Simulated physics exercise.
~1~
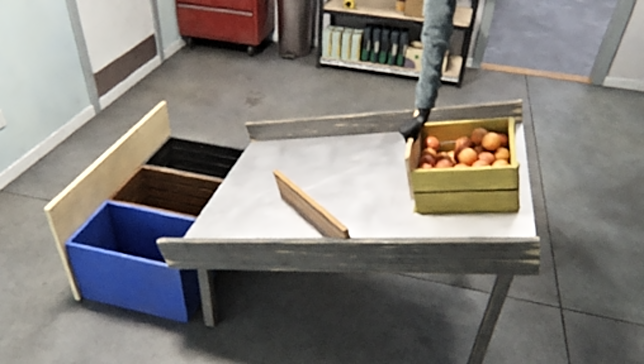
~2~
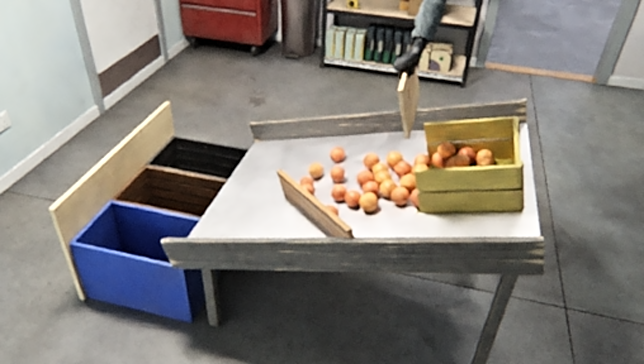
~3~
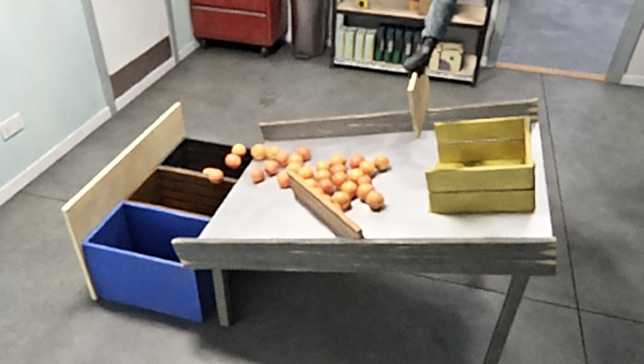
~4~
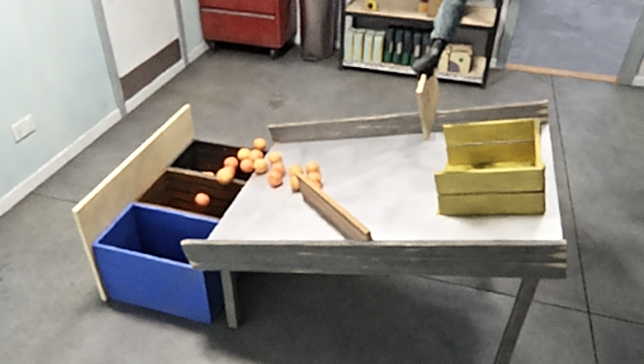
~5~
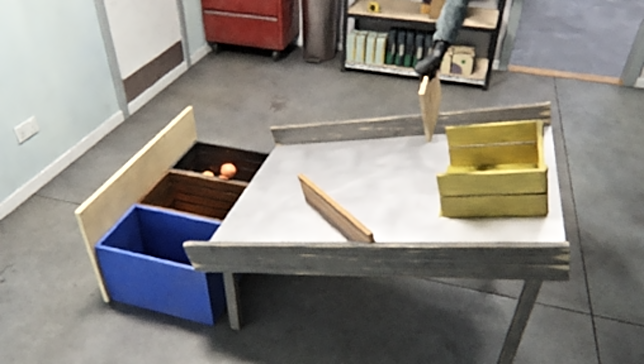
The clip opens on a grey sloping table with a yellow pen of round orange objects at its upper right, a gloved hand reaching to its edge, and three open containers beyond the lower left end. The hand lifts a wooden gate clear, and the pieces spill leftward down the slope. They gather around an angled board, many passing behind it. Next, the pen stands empty as they tumble off the end toward the wooden tote and black tub. Finally, the table is bare, a few pieces show in the containers, and the blue tub looks empty.
